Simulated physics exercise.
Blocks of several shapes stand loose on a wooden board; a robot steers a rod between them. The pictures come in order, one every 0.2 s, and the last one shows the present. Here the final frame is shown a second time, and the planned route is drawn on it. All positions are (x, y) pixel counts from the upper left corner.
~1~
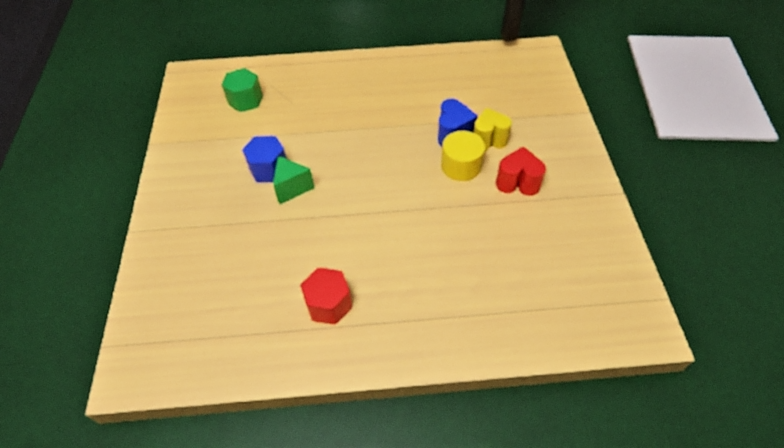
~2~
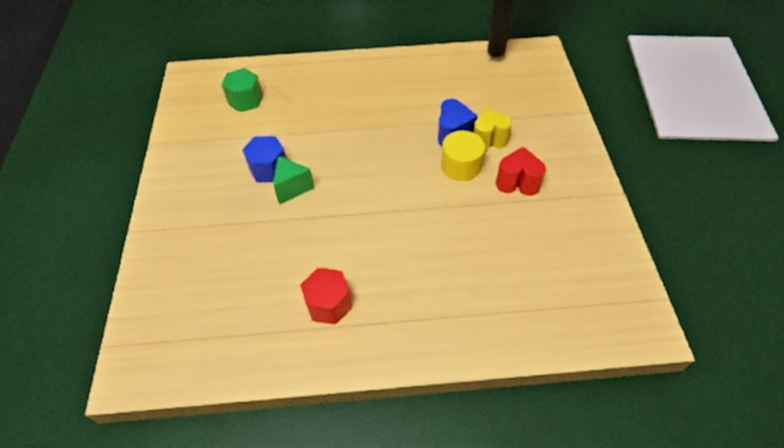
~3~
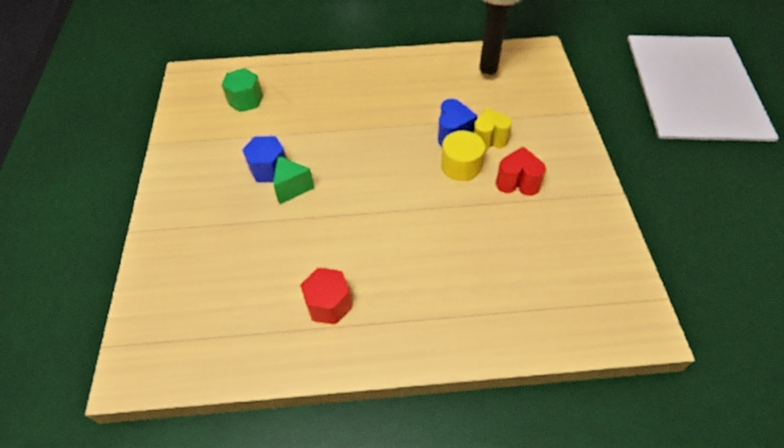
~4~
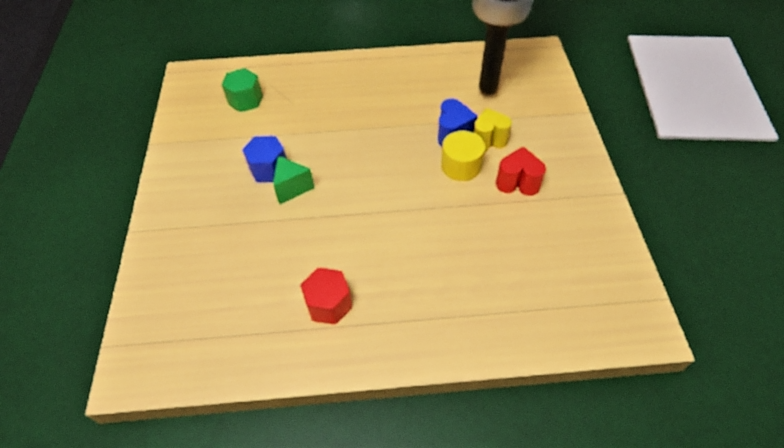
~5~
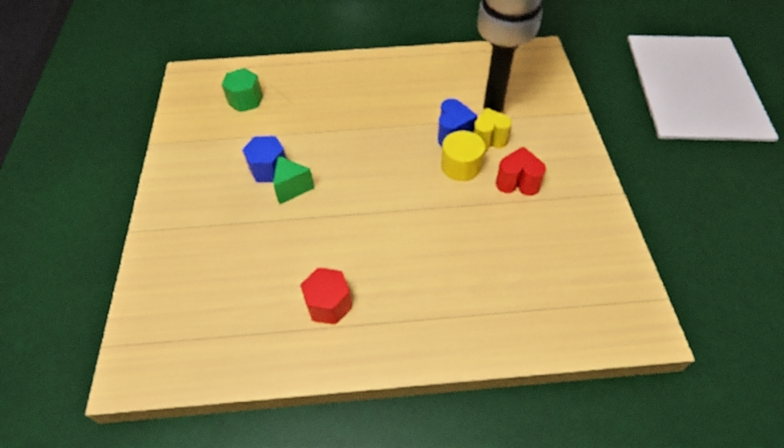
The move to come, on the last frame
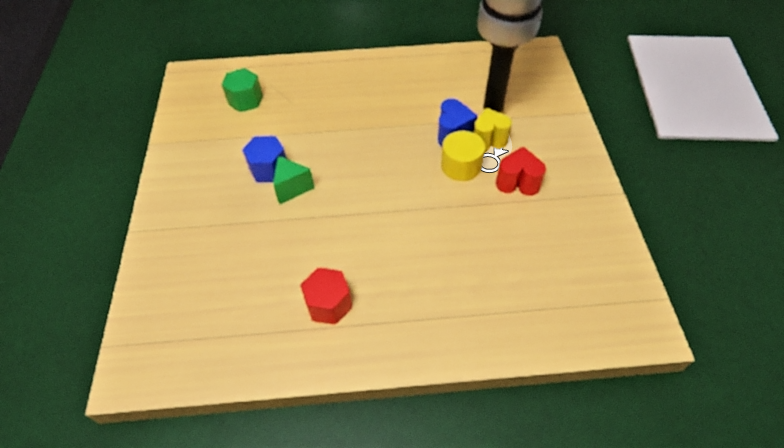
A robot arm's dark rod works over a pale wooden board on a dark green surface, seen from above at an angle by a still camera. Green and blue hexagonal blocks and a green triangle sit left, a red hexagon lower down, and blue, yellow and red blocks upper right, near a white rectangle. The rod moves from the far edge toward the yellow heart; the blocks stay still.
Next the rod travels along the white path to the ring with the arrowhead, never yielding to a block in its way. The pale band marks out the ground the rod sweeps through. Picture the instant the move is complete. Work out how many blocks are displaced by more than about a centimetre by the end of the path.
My answer is two.
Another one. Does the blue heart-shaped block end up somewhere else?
Going by the path, no.
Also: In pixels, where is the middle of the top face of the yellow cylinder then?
The top centre is at (442, 166).
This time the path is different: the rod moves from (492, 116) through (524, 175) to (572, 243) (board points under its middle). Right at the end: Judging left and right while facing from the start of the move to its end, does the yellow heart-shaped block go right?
Yes - that is the case.
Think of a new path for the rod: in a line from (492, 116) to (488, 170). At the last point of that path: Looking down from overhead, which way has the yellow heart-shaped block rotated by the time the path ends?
Watching from overhead, you'd notice the yellow heart-shaped block rotating counter-clockwise.
The line goes from (492, 116) over (497, 132) and (501, 149) to (489, 163).
On the path given first. Halfway along, rod at (502, 133); yellow cylinder at (459, 151); yellow heart-shaped block at (492, 135), turned 20° clockwise.
At the end, rod at (490, 155); blue heart-shaped block unmoved; yellow cylinder at (442, 166); yellow heart-shaped block at (482, 160); red heart-shaped block at (523, 166), turned 15° anticlockwise.
